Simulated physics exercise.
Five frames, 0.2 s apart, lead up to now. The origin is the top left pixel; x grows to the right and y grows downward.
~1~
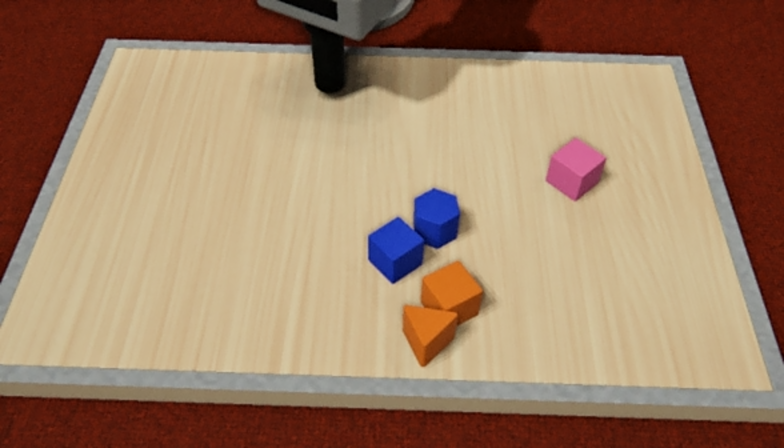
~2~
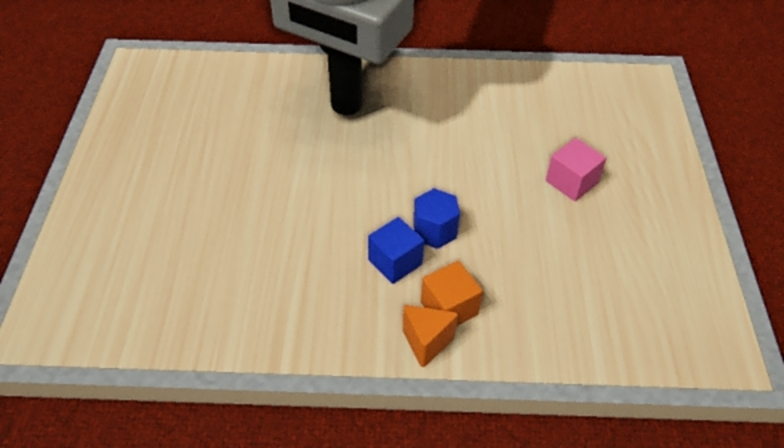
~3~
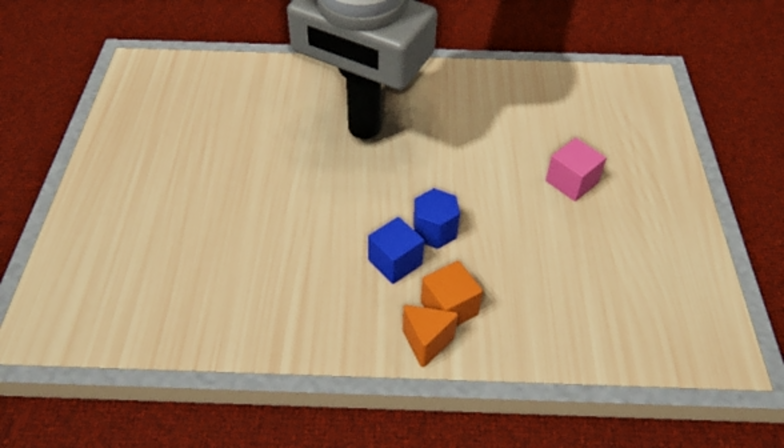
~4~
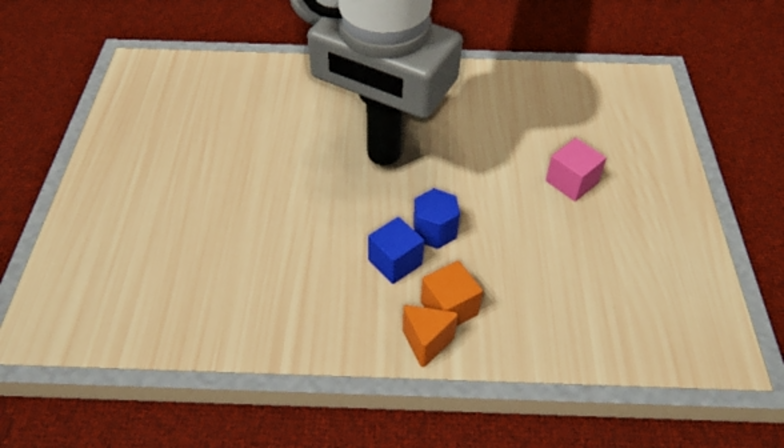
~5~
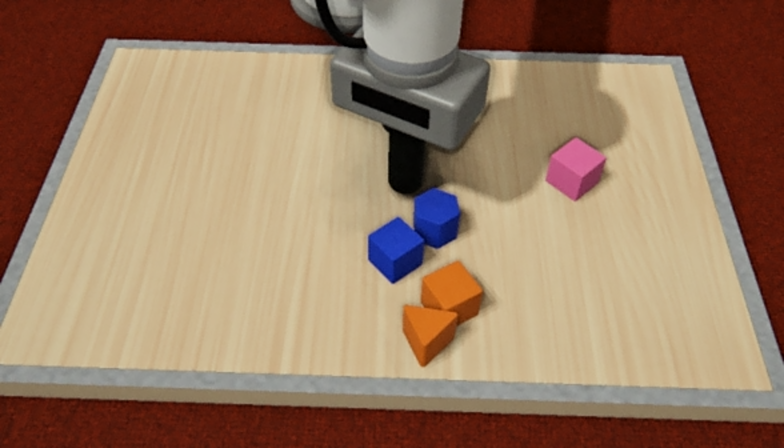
Robot arm with a black peg moving down and rightward over a wooden board toward still blue blocks, touching none.
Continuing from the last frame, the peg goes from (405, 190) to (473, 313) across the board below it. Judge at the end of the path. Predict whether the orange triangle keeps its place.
The orange triangle will be pushed away from where it stands.
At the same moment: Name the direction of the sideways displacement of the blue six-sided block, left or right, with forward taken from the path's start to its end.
Side: Left.
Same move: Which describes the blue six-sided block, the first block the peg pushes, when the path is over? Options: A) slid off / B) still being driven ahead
The one that fits is A, slid off.
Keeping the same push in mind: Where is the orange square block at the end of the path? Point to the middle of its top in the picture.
It is at (470, 328).
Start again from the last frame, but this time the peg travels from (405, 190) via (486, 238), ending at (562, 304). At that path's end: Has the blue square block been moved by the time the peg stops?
Final answer: No.
The first path, step by step. One third of the way, peg (426, 221); blue six-sided block (454, 228).
Two thirds of the way, peg (449, 263); blue six-sided block (491, 259), turned 30° anticlockwise; orange square block (462, 294), turned 40° clockwise.
At the end, peg (474, 306); blue square block unmoved; orange triangle (422, 338), turned 45° clockwise; blue six-sided block (513, 270), turned 70° anticlockwise; orange square block (470, 328), turned 60° clockwise.
